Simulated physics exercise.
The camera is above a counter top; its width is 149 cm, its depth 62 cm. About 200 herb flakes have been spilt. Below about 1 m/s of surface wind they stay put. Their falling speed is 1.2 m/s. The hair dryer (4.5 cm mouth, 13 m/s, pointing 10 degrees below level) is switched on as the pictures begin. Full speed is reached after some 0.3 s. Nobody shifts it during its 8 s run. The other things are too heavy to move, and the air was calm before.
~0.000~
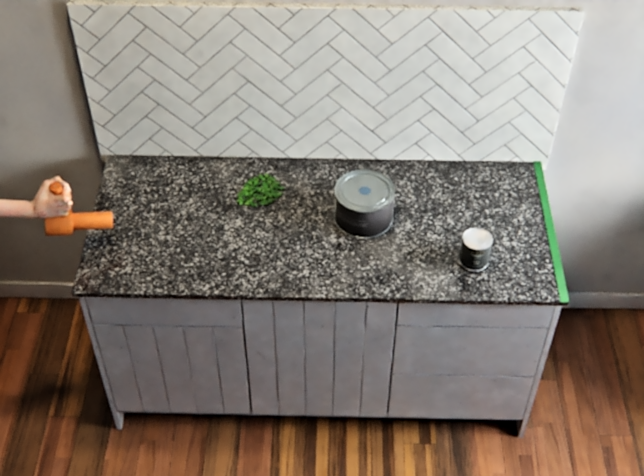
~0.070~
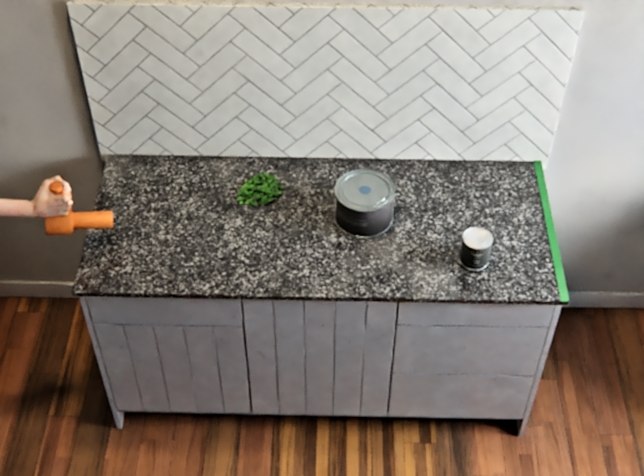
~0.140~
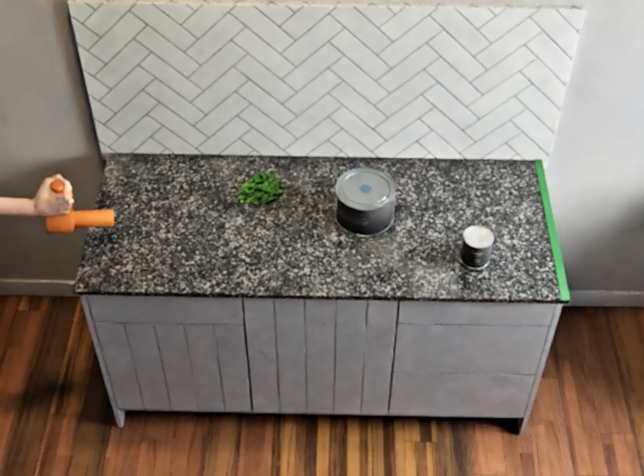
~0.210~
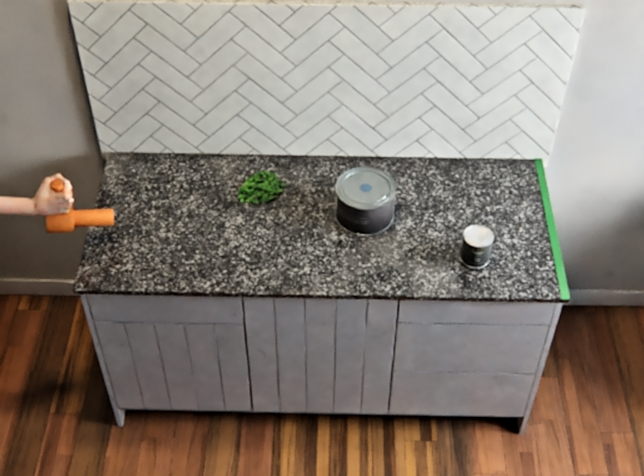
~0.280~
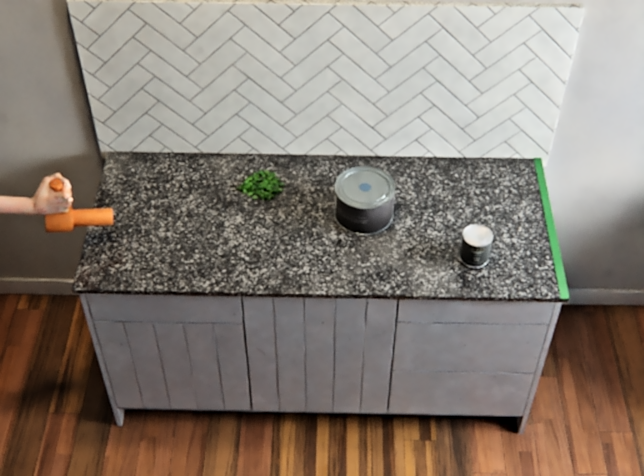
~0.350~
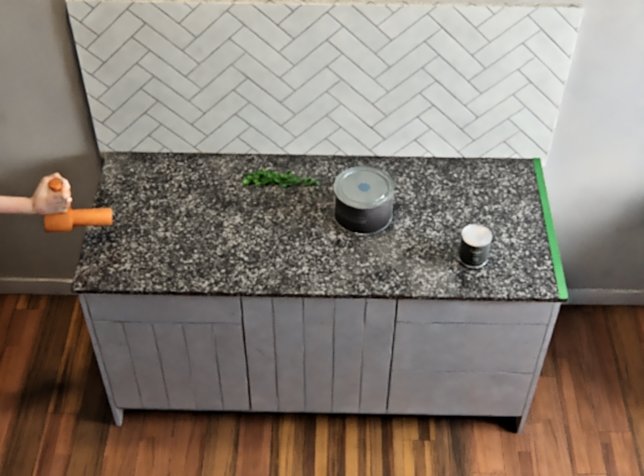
The clip opens on a speckled counter top with a clump of green herb flakes, a large tin and a smaller tin, while a hand at the left holds an orange hair dryer still. At first nothing moves, then the flakes begin to shift slightly, and finally most spread rightward into a thin streak toward the back.
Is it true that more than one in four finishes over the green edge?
As for a quarter going over the green edge: Yes.
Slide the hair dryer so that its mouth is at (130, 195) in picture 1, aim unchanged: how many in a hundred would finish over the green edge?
In that case some 90 per cent.
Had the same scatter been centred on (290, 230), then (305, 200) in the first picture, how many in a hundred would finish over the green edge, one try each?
In that order: 15 %, 100 %.
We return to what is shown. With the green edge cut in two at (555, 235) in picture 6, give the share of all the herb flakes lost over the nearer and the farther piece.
About 0 % nearer and 100 % farther.
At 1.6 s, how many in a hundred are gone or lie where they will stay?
About 100 %.
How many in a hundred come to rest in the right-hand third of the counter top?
About 0 %.
After 1.6 s, 0 % are on the move or not yet settled, 100 % are over the green edge.
After 2.6 s, 0 % are on the move or not yet settled, 100 % are over the green edge.
After 4.4 s, 0 % are on the move or not yet settled, 100 % are over the green edge.
After 8.0 s, at the end, 100 % are over the green edge.
